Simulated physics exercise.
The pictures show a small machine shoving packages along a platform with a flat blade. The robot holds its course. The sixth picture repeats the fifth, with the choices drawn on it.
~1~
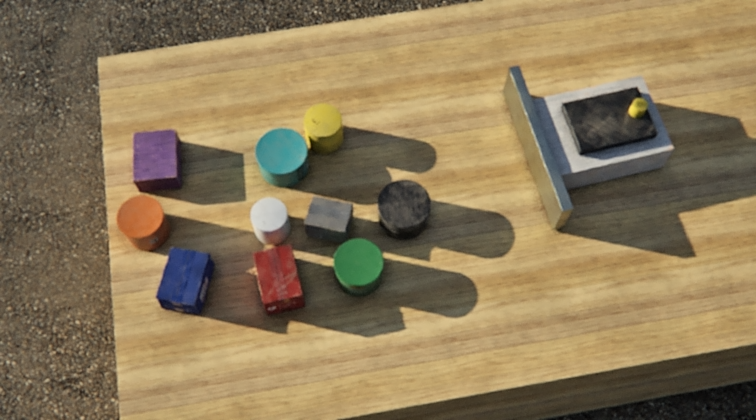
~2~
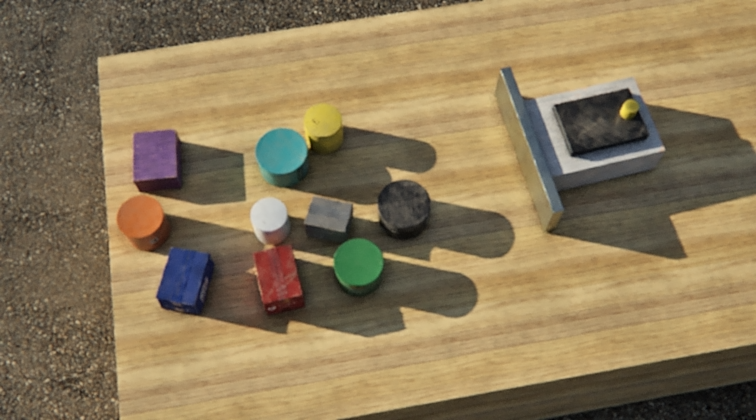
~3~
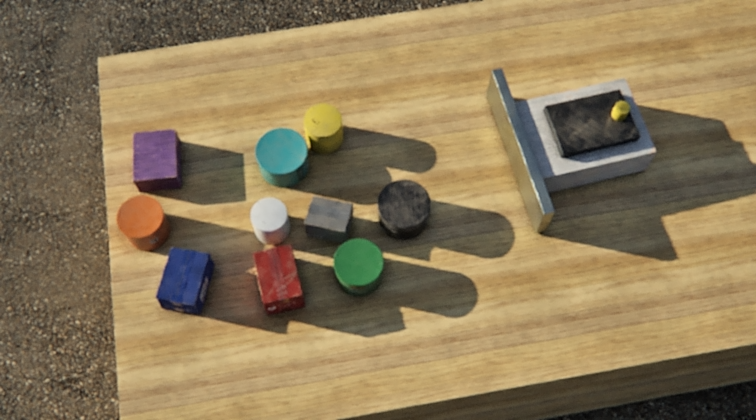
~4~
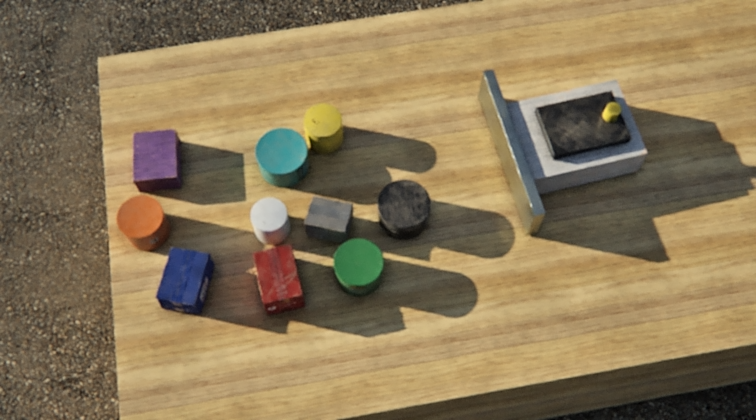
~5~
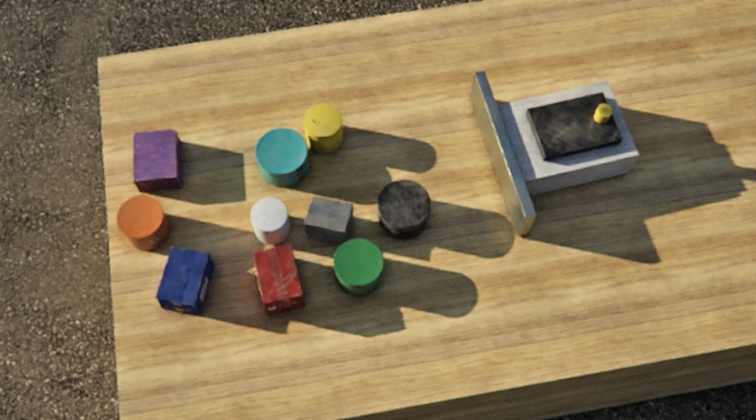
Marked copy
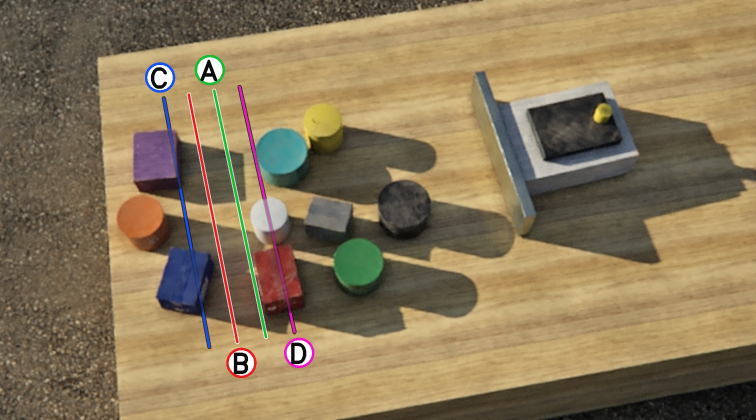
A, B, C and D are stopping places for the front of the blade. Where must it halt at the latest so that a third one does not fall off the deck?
The farthest such stop is C.
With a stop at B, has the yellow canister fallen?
No.
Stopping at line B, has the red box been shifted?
By then, yes.
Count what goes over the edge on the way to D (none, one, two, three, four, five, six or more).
In all, none.
On the marked copy, A at (238, 206); B at (211, 210); C at (185, 215); D at (265, 202).
With C. Early on, robot (455, 145); black pail (369, 218); grey box (321, 221).
Further on, robot (340, 163); orange pail (130, 223); white canister (172, 221).
At the end, robot (249, 177); orange pail over the edge; white canister (108, 193); one fallen.
As for the rest, A is within the limit but short; B is within the limit but short; D is within the limit but short.
